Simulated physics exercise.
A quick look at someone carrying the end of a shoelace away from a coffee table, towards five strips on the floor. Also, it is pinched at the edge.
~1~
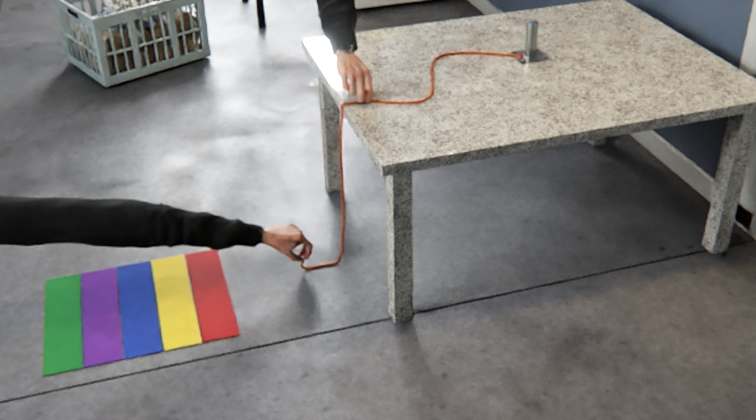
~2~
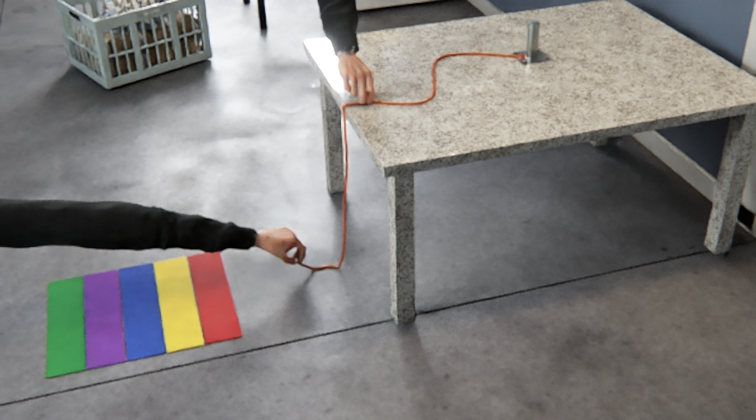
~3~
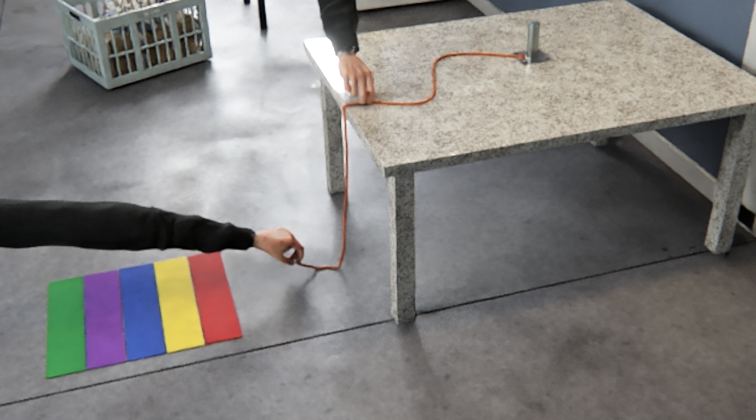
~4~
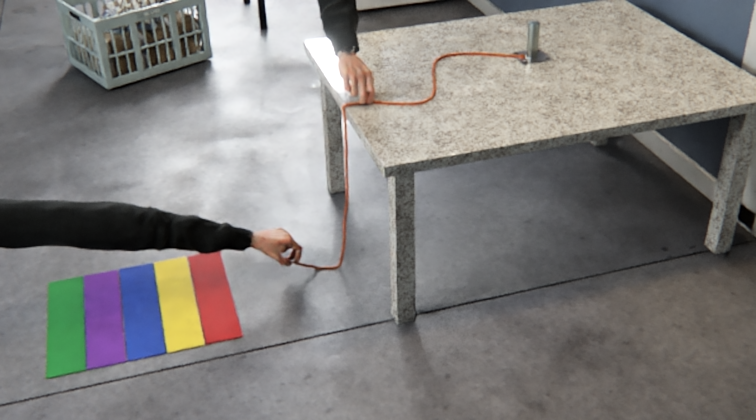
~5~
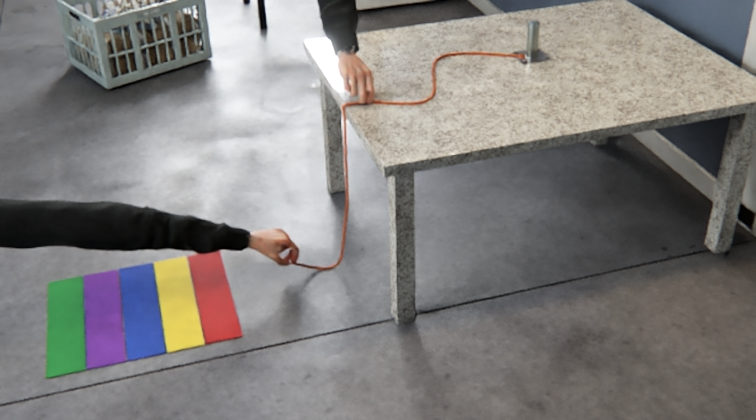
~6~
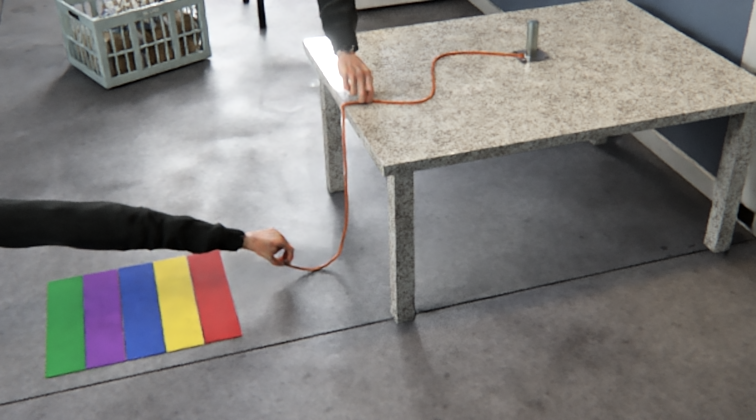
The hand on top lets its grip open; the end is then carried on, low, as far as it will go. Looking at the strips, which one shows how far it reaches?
The purple strip shows it.
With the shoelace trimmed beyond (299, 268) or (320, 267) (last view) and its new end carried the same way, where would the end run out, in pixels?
The pixels are close to (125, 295) and (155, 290), one per try.
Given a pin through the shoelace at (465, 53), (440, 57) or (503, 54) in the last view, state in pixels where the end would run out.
First try (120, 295), second try (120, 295), third try (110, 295).
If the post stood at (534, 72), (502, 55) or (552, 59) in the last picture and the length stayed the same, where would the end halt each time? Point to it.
Taking the tries in turn, you get (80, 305), (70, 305) and (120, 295).
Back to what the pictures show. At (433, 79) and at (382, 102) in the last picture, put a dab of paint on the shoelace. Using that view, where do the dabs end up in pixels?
(395, 84) and (314, 123), roughly.
Soon after, end near (174, 285); over yellow.
After that, end near (128, 294); over blue.
At the stop, end near (102, 299); over purple. It gets as far as the purple strip.
